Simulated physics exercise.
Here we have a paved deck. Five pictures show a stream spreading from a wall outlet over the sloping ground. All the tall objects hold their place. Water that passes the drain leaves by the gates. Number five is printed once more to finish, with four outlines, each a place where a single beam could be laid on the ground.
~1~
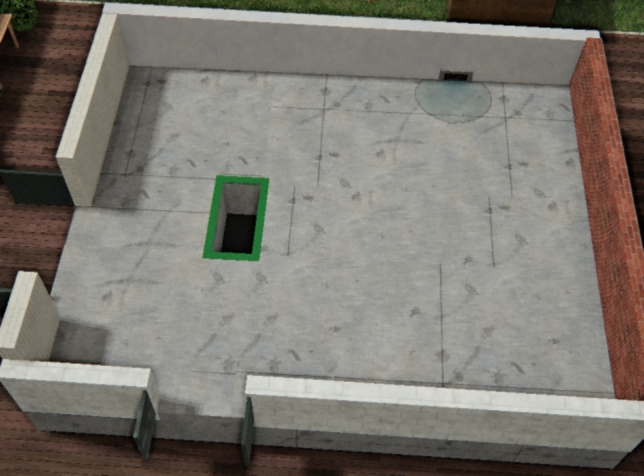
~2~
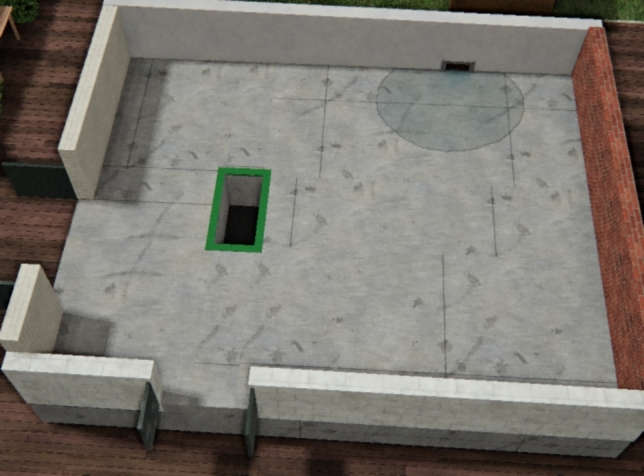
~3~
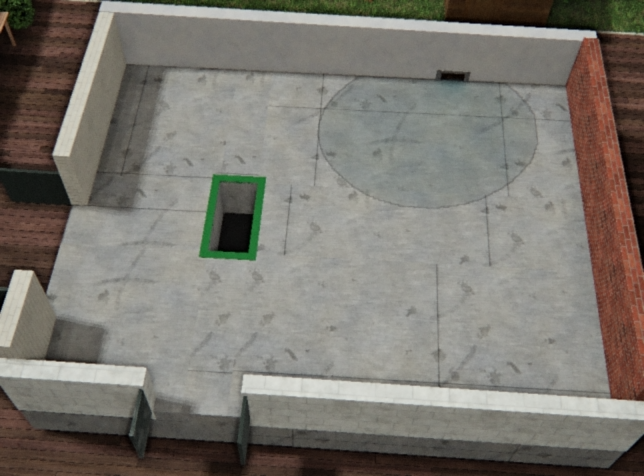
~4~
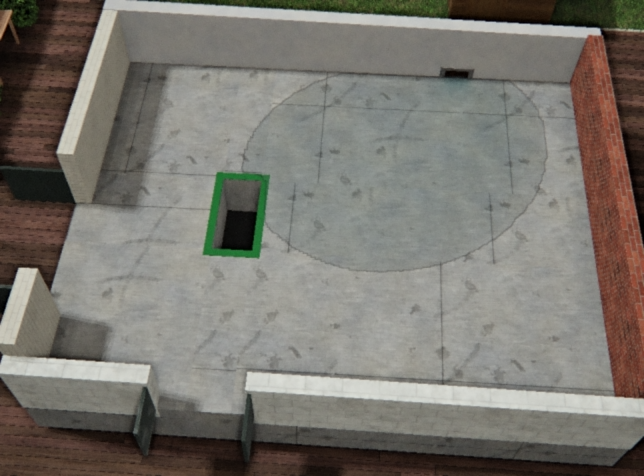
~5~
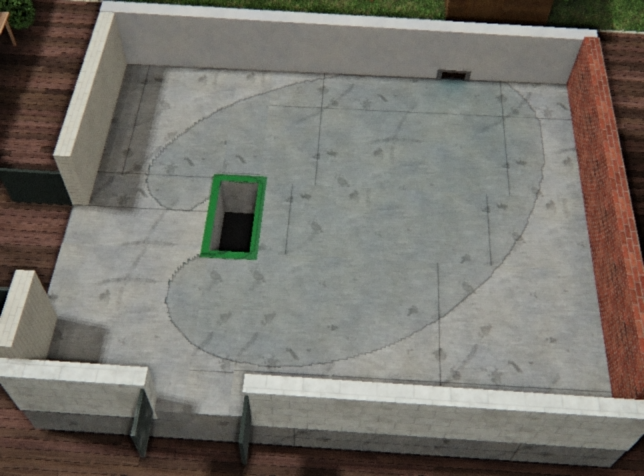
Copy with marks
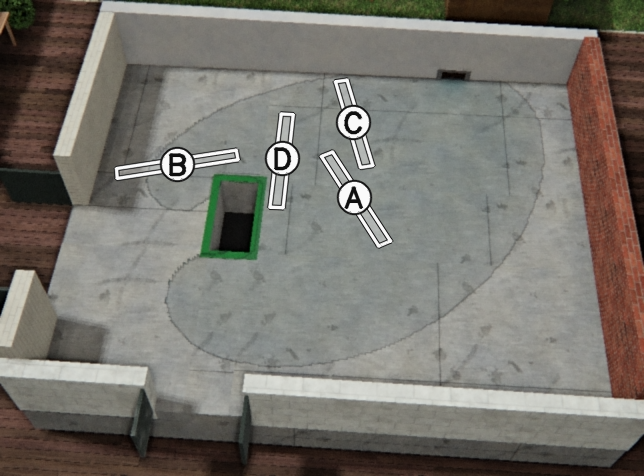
Water spreads from a wall opening across the grey deck and surrounds most of a green-rimmed gully.
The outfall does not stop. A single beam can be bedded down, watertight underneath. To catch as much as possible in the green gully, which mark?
Choose B.
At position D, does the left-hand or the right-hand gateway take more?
More leaves on the left.
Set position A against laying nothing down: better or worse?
Worse.
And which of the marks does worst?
A.
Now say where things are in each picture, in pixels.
The first picture shows outfall at (456, 76); green gully at (237, 217); open gate at (76, 259); open gate at (206, 399); front seen at (433, 112), 2 % of the ground wet; green gully still dry.
The second picture shows front seen at (432, 144), 7 % of the ground wet; green gully still dry.
The third picture shows front seen at (369, 189), 16 % of the ground wet; green gully still dry.
The fourth picture shows front seen at (282, 231), 31 % of the ground wet; green gully still dry.
The fifth picture shows front seen at (199, 333), 46 % of the ground wet; green gully taking water.
On the marked copy, A from (326, 154) to (384, 243); B from (116, 173) to (237, 154); C from (341, 80) to (366, 166); D from (276, 207) to (287, 114).
With A, about 9 % of the stream goes into the green gully, about 90 % out by the gates.
With B, about 37 % of the stream goes into the green gully, about 63 % out by the gates.
With C, about 15 % of the stream goes into the green gully, about 84 % out by the gates.
With D, about 15 % of the stream goes into the green gully, about 85 % out by the gates.
